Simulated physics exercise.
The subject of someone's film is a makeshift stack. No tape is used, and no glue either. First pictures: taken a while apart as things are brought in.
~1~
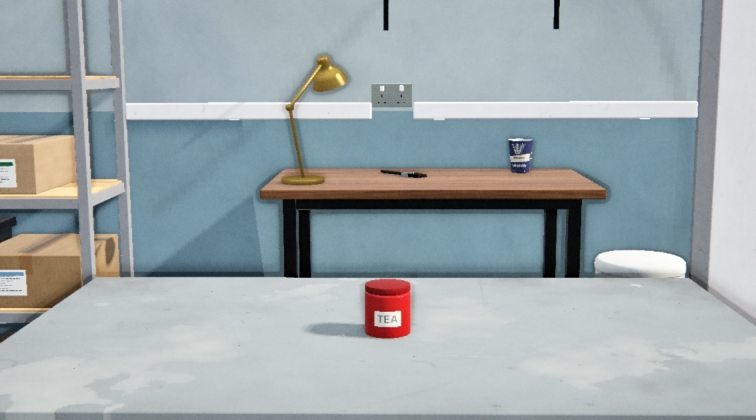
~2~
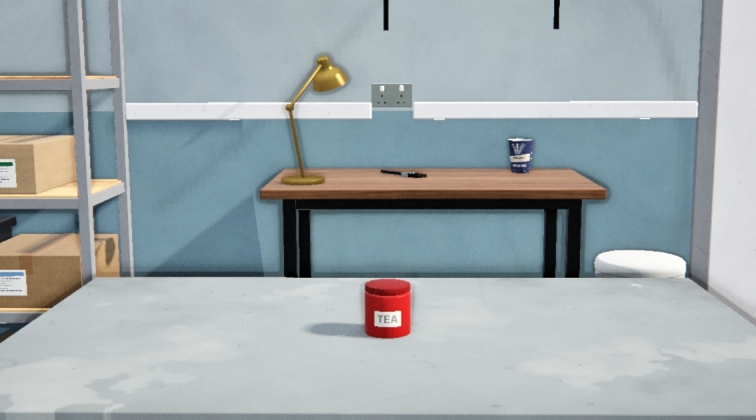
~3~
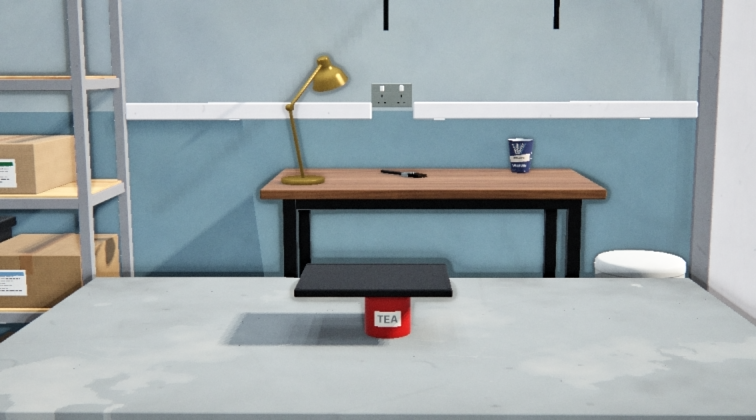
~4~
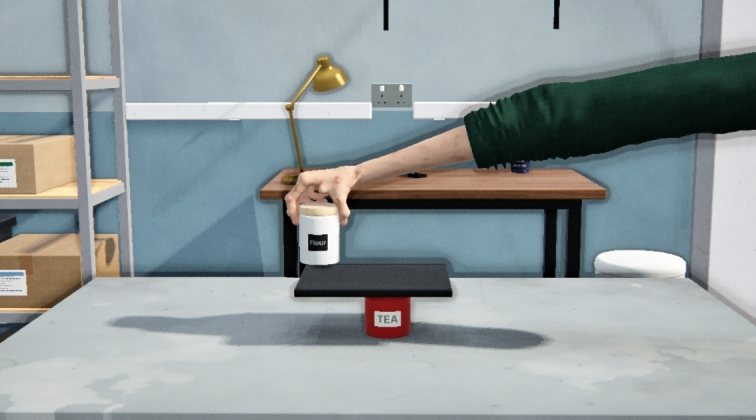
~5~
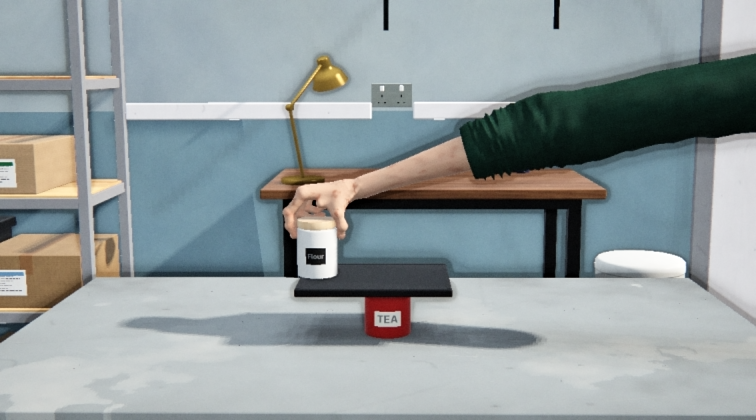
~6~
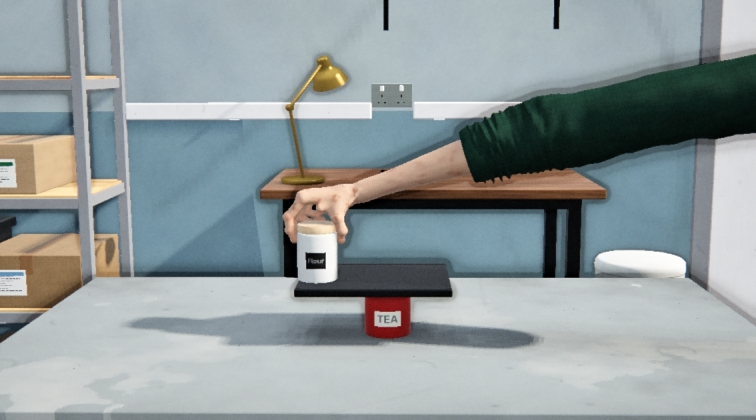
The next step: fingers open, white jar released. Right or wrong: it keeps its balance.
Wrong.
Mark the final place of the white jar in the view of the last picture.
I'd point to roughly (217, 329).
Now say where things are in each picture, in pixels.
The last thing is not in view yet; red jar (388, 308), in the first picture.
The last thing is not in view yet; red jar (388, 308), in the second picture.
The last thing is not in view yet; red jar (388, 308), in the third picture.
Still above its spot; white jar (319, 233); red jar (388, 308), in the fourth picture.
Still above its spot; white jar (317, 247); red jar (388, 308), in the fifth picture.
Set down, still held; white jar (317, 251); red jar (388, 308), in the sixth picture.
Then, 0.20 s on from there, white jar now fallen; black lid turned 31° from how it was put.
Then, 0.40 s on from there, black lid turned 42° from how it was put.
Then, 0.50 s on from there, black lid turned 27° from how it was put.
Then, 1.10 s on from there, black lid now fallen.
In the end, fallen, white jar and black lid; red jar unmoved. At the end, from the last picture's camera, white jar near (217, 329). The stack comes apart.
